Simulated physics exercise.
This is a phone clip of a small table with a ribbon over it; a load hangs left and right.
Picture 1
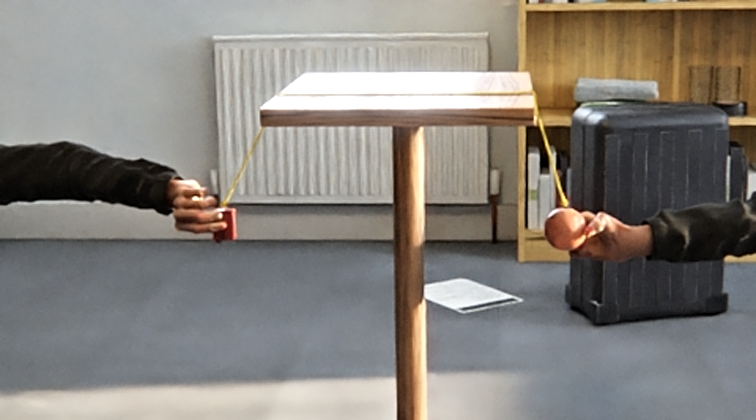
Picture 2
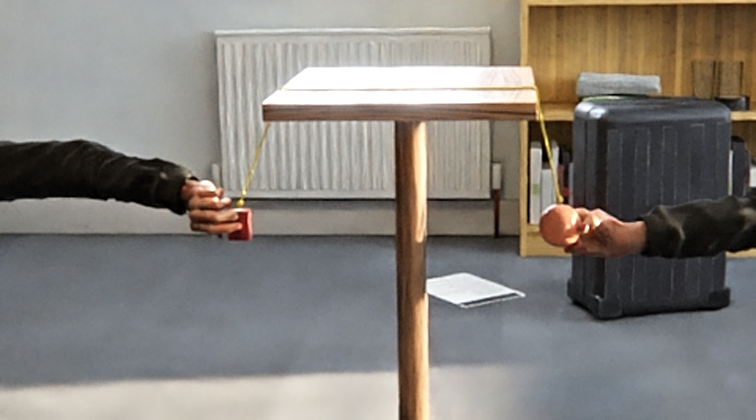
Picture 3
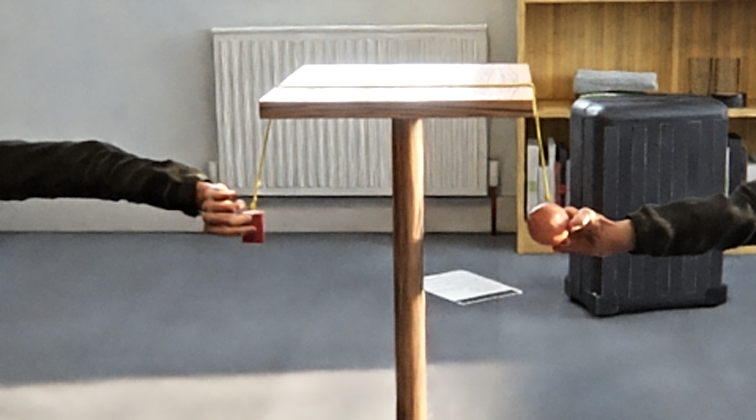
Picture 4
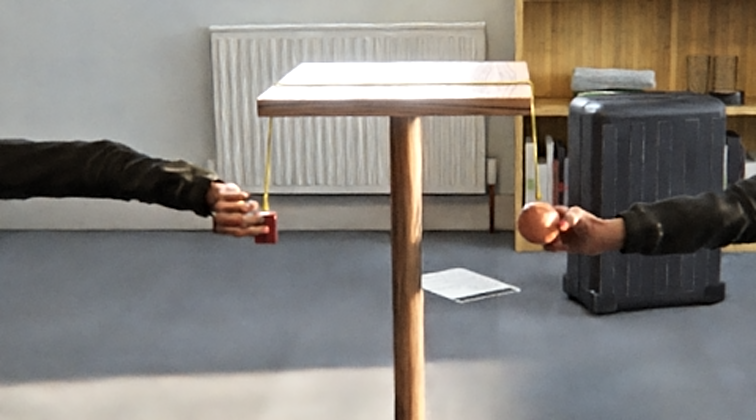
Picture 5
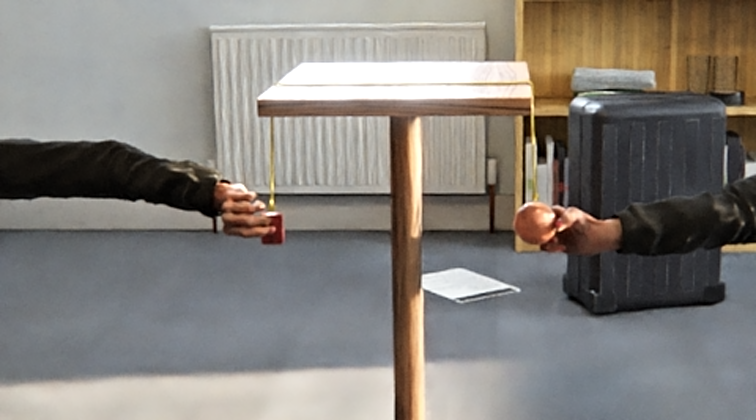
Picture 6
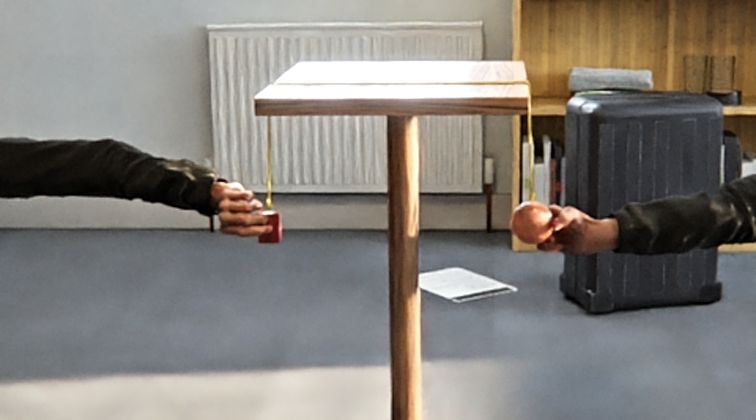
In a room with a radiator and a suitcase, two hands hold a small red box and a round orange object on a ribbon draped over a small wooden table, moving them slightly inward, then keeping them nearly still.
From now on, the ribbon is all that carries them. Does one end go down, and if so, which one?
It travels right.
Then, 0.32 s later than the last view, left matchbox higher near (247, 86); right orange lower near (529, 332).
Then, 0.60 s later than the last view, left matchbox pulled up onto the top; right orange down on the floor.
Then, 0.90 s later than the last view, left matchbox down on the floor; right orange down on the floor.
Finally, left matchbox down on the floor; right orange down on the floor. The ribbon is pulled to the right.
